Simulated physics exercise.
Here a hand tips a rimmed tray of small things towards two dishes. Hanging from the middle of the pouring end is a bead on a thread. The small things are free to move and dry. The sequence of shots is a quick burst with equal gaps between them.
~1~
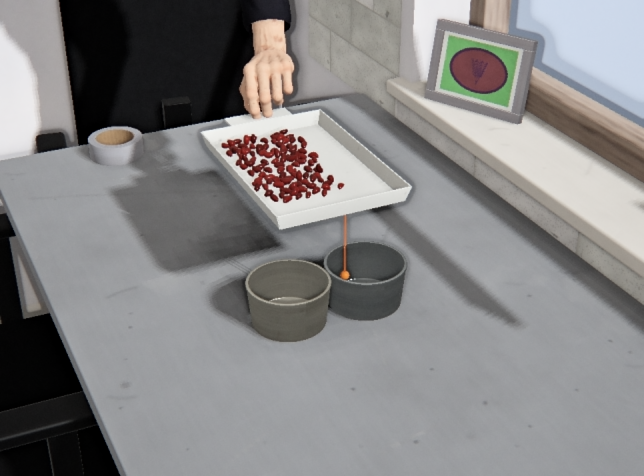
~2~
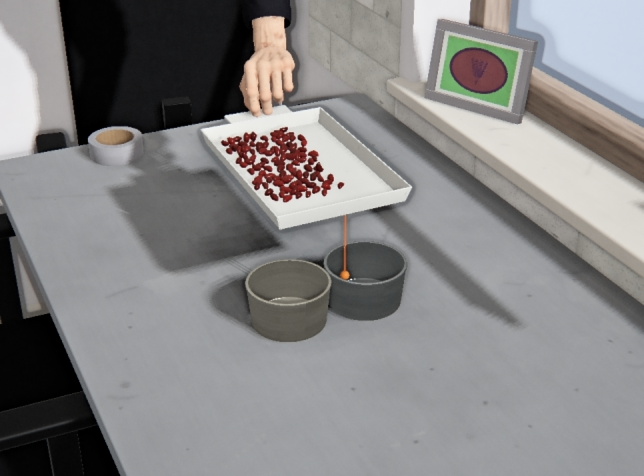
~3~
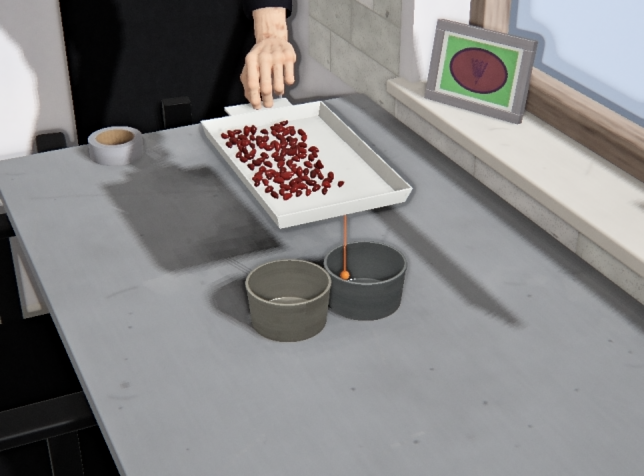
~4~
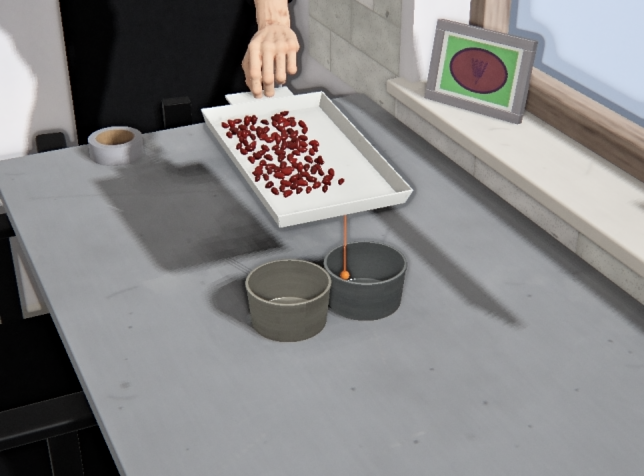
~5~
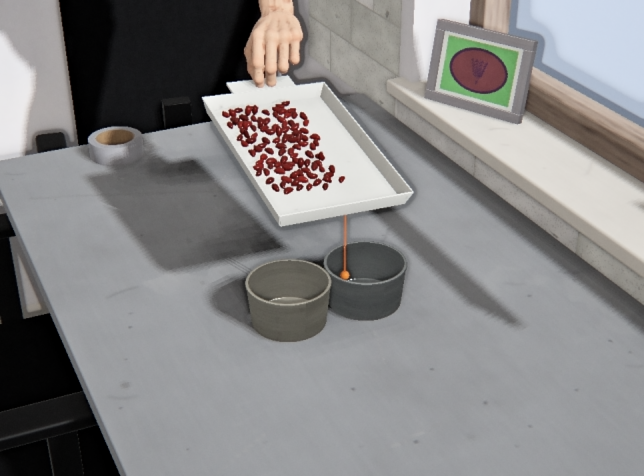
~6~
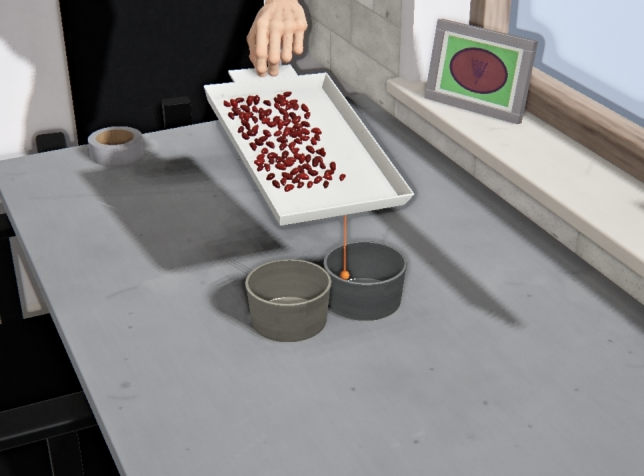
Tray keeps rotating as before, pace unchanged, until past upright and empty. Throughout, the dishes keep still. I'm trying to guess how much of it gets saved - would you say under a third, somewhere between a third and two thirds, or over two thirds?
The dishes end up holding a small part, below one third.
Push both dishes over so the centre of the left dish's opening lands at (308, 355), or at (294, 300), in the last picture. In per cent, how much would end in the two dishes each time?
10 per cent the first time, 60 per cent the second time.
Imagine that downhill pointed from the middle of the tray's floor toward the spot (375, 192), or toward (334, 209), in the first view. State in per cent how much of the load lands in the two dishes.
40 and 0 per cent, in that order.
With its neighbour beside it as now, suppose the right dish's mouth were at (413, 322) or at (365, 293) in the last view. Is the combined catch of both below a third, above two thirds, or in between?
First: Under a third; second: The middle third.
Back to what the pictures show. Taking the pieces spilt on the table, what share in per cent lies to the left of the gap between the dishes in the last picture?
I'd put it at around 0 per cent.
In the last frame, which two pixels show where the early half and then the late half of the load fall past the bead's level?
At about (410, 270), then at (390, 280).
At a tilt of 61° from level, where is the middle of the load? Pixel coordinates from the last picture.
In the last view, the load is centred near (369, 195).
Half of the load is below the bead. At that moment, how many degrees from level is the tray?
Reading: Some 105°.
Soon after the last picture, tray tipped steeply; nearly all on the tray; a small part in the air.
A little later, tray tipped past a quarter turn; about half on the tray; about a quarter outside both; about a quarter in the air.
Later still, tray tipped past a quarter turn; a stray few in the right dish; nearly all outside both.
At rest, tray tipped past a quarter turn; none in the left dish; a stray few in the right dish; nearly all outside both.
